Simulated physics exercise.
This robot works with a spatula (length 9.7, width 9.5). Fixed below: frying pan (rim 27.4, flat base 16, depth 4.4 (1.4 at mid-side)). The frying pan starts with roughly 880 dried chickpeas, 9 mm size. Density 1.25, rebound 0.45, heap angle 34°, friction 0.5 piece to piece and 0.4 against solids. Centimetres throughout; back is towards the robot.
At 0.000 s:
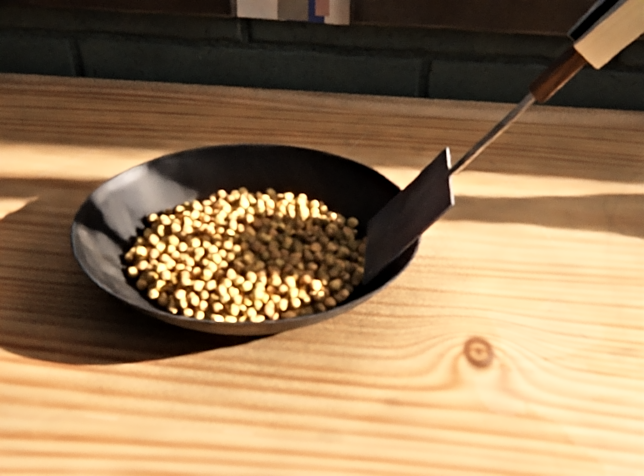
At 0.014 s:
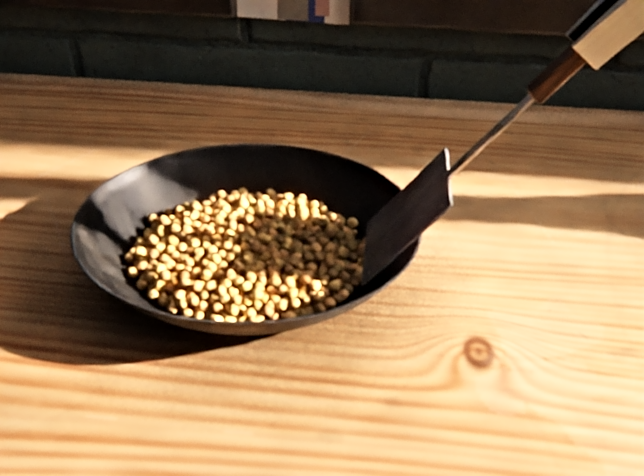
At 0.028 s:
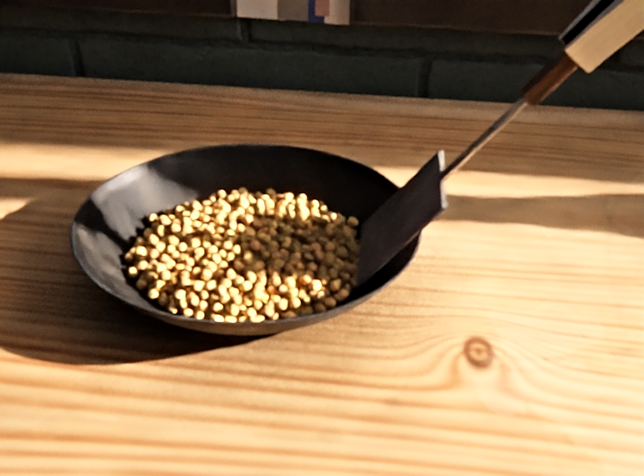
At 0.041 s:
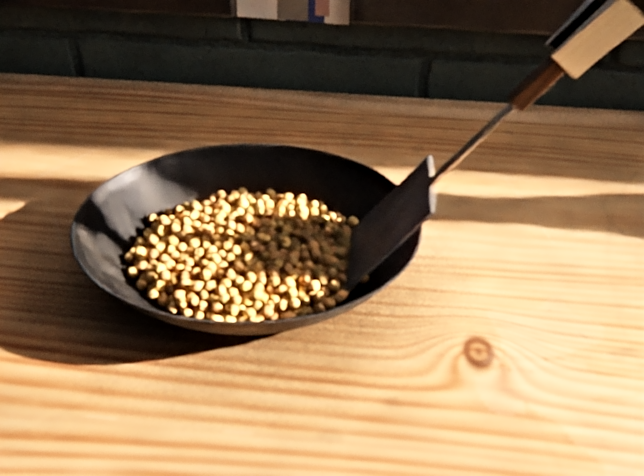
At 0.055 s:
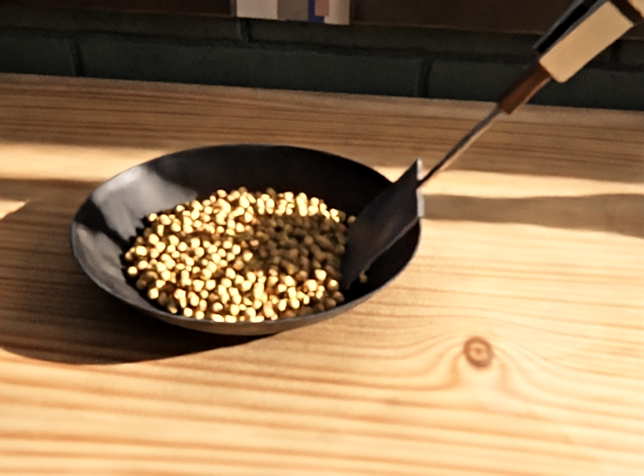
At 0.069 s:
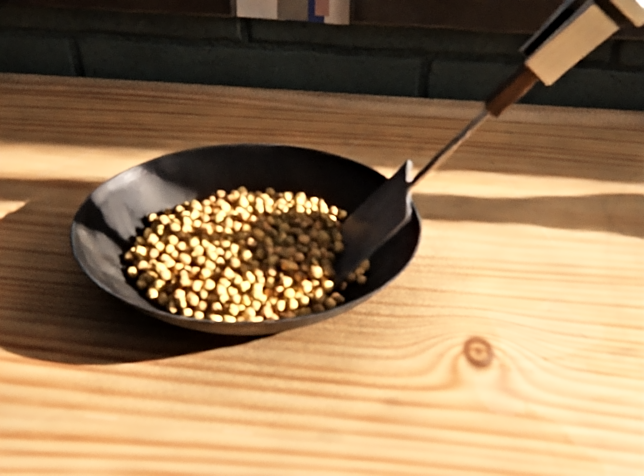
On a wooden counter, a robot's spatula slides slightly left into chickpeas in a black pan.
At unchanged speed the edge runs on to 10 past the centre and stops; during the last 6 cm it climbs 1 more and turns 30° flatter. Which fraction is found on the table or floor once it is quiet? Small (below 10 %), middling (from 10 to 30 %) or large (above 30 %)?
Share on the table or floor: Middling (from 10 to 30 %).
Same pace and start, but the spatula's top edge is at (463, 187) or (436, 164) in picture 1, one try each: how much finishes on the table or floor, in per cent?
About 20 and 20 per cent.
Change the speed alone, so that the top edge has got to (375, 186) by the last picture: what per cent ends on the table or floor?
Some 35 per cent.
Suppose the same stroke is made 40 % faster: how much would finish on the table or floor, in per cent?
In that case some 30 per cent.
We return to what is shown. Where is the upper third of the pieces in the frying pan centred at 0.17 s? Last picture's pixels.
Near (222, 236).
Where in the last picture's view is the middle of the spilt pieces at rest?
Around (22, 249).
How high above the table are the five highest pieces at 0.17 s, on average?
Some 4 cm.
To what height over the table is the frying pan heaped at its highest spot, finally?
About 6.0 cm.
After 0.17 s, sloping 52°, highest piece 4 above the table; 885 in the frying pan.
After 0.27 s, sloping 43°, highest piece 6 above the table; 885 in the frying pan.
After 0.52 s, sloping 22°, highest piece 6 above the table; 698 in the frying pan, 183 on the table or floor, 4 on the blade or in flight.
After 1.57 s, sloping 22°, highest piece 5 above the table; 696 in the frying pan, 189 on the table or floor.
At rest, 696 in the frying pan, 189 on the table or floor. That is 21 % on the table or floor.
